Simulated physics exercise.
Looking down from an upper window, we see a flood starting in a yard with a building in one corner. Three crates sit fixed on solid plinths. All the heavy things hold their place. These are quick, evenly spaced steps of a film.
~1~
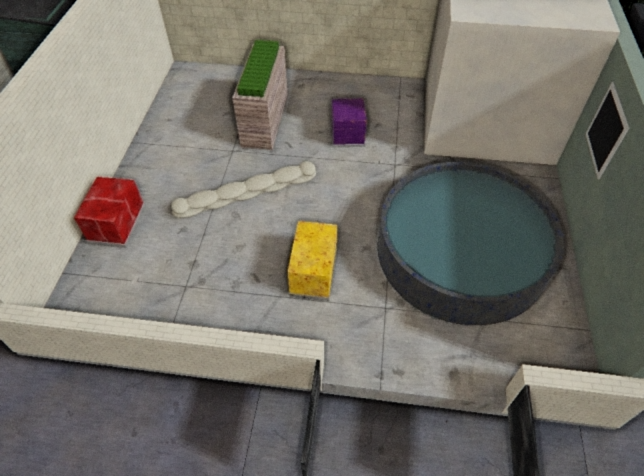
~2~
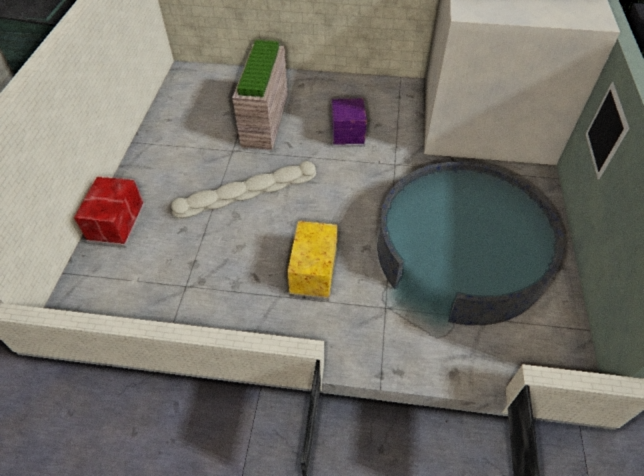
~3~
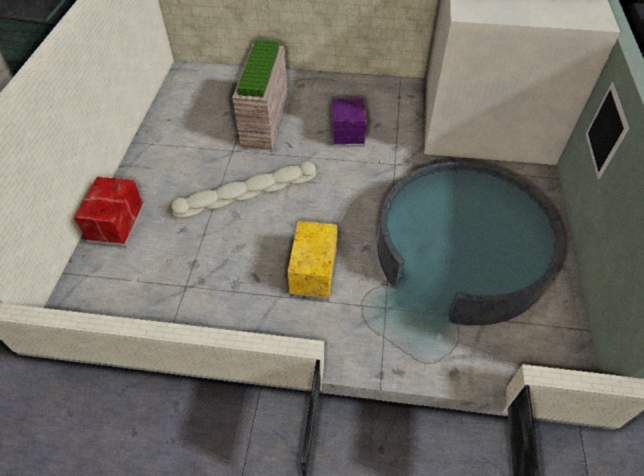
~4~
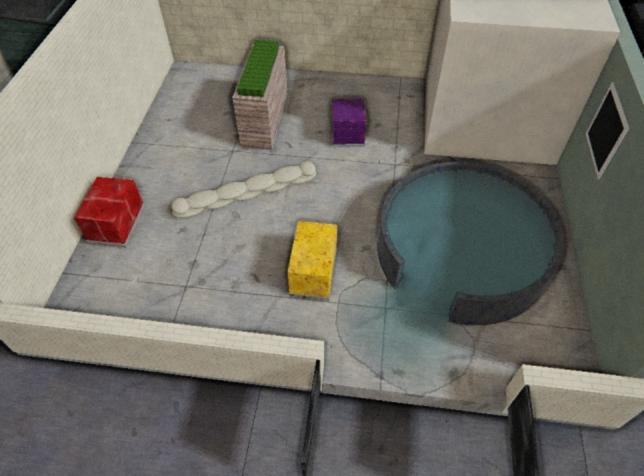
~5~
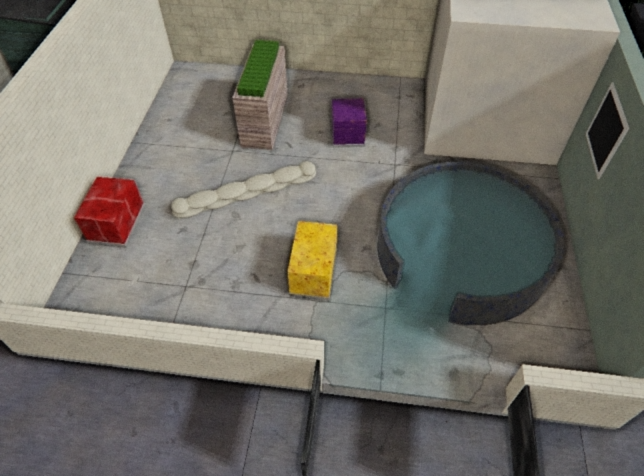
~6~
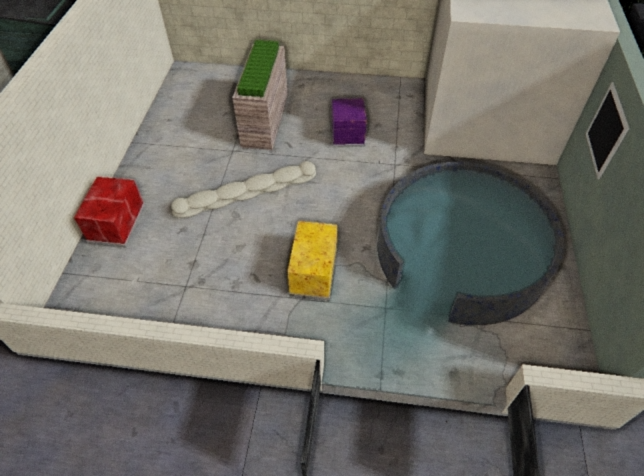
Water sits still in a round, dark-rimmed pool at the right of a walled yard, near scattered coloured blocks and a pale braided barrier. A gap opens in the rim's lower left, and water pours out, spreading in a thin sheet across the paving beside the yellow block and toward the front opening.
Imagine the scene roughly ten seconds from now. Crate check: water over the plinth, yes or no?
Yellow crate no, purple crate no, red crate yes.
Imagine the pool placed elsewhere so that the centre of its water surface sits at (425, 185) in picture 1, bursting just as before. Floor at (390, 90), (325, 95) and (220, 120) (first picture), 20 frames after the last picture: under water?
As listed: No water, not flooded, clear.
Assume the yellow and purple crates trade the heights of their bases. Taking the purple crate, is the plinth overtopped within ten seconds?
The purple one stays out of it.
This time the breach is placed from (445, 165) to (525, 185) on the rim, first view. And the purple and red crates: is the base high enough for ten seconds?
My reading: Purple gets drenched, red gets drenched.
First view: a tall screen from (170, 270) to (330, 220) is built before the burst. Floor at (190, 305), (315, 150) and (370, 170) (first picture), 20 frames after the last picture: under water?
First inundated, then unwetted, then unwetted.
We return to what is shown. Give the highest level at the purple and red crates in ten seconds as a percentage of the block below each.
About 30 percent and about 170 percent.
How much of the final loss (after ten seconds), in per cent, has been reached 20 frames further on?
Somewhere around 55 per cent, I'd say.
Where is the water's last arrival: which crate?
I'd say the purple crate is last.
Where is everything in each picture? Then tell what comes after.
In the first frame, the round pool at (470, 228) is whole and still.
In the second frame, the front is at (388, 293), out from the gap at (422, 299).
In the third frame, the front is at a hidden place, out from the gap at (422, 300).
In the fourth frame, the front is at a hidden place, out from the gap at (422, 300).
In the fifth frame, water pours out at (422, 299) and has run to a hidden place.
In the sixth frame, water pours out at (422, 299) and has run to a hidden place.
A moment on, water covers 10 % of the floor; the yellow crate water round its plinth, the purple crate not reached, the red crate not reached.
Next, water covers 15 % of the floor; the yellow crate water round its plinth, the purple crate not reached, the red crate not reached.
Then, water covers 20 % of the floor; the yellow crate water round its plinth, the purple crate not reached, the red crate water round its plinth.
Later, water covers 30 % of the floor; the yellow crate water round its plinth, the purple crate not reached, the red crate water round its plinth.
In the end, water covers 50 % of the floor; the yellow crate stayed above the water, the purple crate stayed above the water, the red crate was topped.
